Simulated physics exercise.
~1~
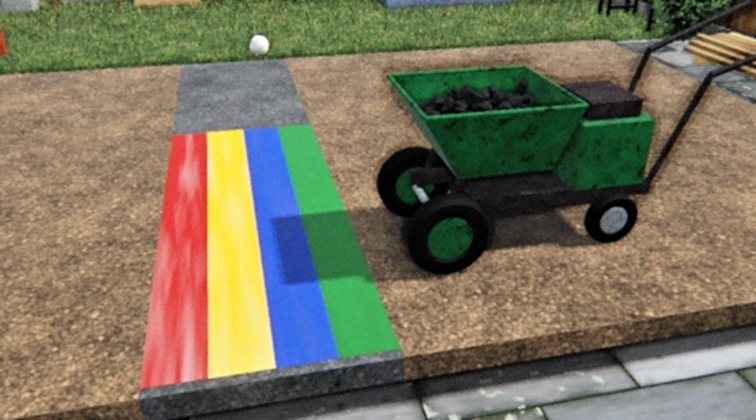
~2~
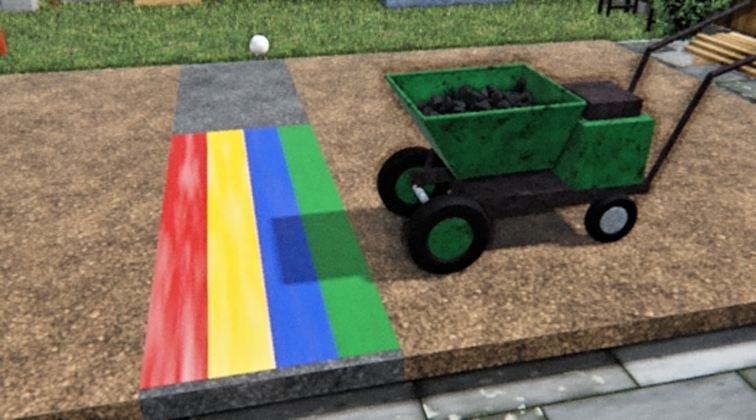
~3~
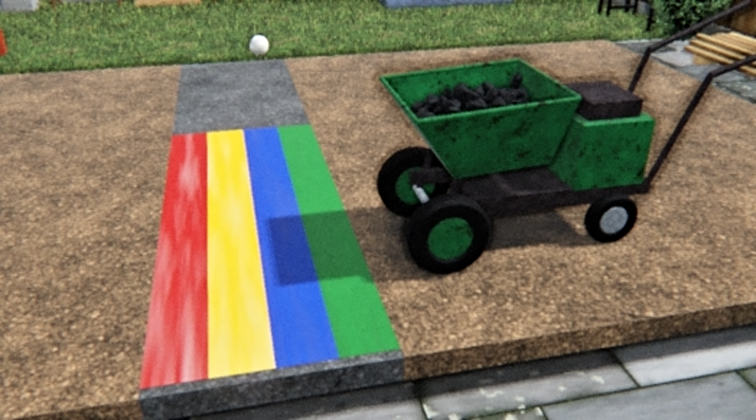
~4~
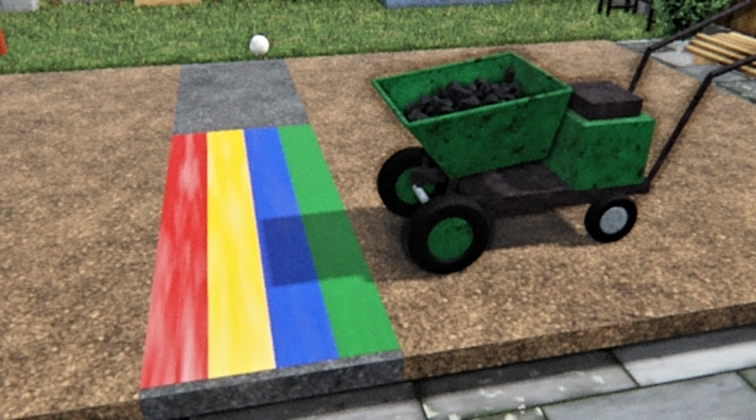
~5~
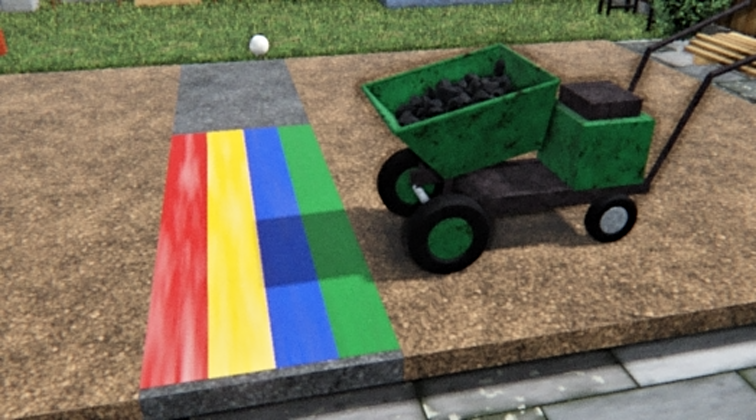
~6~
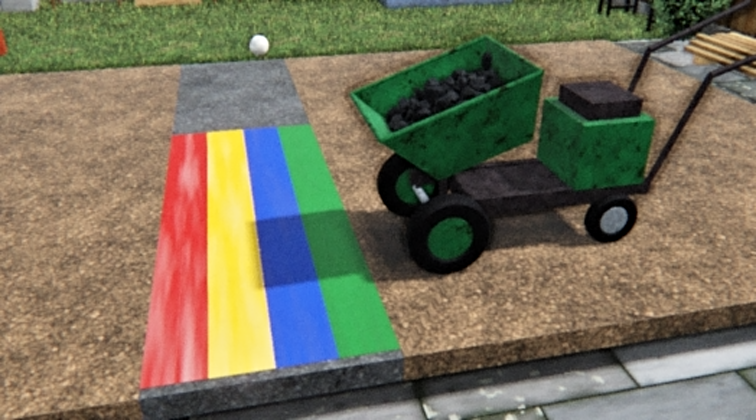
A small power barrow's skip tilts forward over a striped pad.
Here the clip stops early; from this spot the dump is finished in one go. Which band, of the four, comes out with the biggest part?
The blue band comes out ahead.
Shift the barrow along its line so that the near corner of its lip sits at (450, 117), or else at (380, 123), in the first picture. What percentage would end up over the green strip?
30 % and 0 %.
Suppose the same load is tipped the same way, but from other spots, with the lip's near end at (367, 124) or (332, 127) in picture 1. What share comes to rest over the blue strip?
Well, you'd get roughly 0 per cent from the first place and roughly 0 per cent from the second.
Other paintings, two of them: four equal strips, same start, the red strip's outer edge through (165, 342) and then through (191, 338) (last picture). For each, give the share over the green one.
0 % and 0 %.
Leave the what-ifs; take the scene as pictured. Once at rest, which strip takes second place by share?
The strip in second place is the yellow strip.
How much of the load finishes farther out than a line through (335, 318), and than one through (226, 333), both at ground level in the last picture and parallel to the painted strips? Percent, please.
Close to 90 and 10 per cent respectively.
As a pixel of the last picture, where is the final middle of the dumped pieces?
I'd put the middle somewhere around (270, 252).
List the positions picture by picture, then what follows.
In the first frame, lip of the skip at (426, 119), level; top of the load at (487, 110), lumps of coal; green strip at (356, 310); blue strip at (298, 318); yellow strip at (239, 327); red strip at (177, 335).
In the second frame, lip of the skip at (423, 120), level; top of the load at (486, 109).
In the third frame, lip of the skip at (417, 122), tipped barely; top of the load at (503, 107).
In the fourth frame, lip of the skip at (407, 126), tipped a little; top of the load at (496, 103).
In the fifth frame, lip of the skip at (395, 133), tipped a little; top of the load at (487, 98).
In the sixth frame, lip of the skip at (381, 141), tipped clearly; top of the load at (475, 94); green strip at (356, 310); blue strip at (298, 318); yellow strip at (239, 327); red strip at (177, 335).
Soon after the last picture, skip tipped steeply; all in the skip.
A little later, skip tipped right over; most in the skip; a small part over the blue strip; a stray few over the yellow strip; a stray few falling.
Later still, skip tipped right over; about a quarter in the skip; a stray few over the green strip; about half over the blue strip; about a quarter over the yellow strip; a small part over the red strip; a stray few off the paint.
By the end, skip tipped right over; a small part in the skip; a small part over the green strip; about half over the blue strip; about a quarter over the yellow strip; a small part over the red strip; a stray few off the paint.
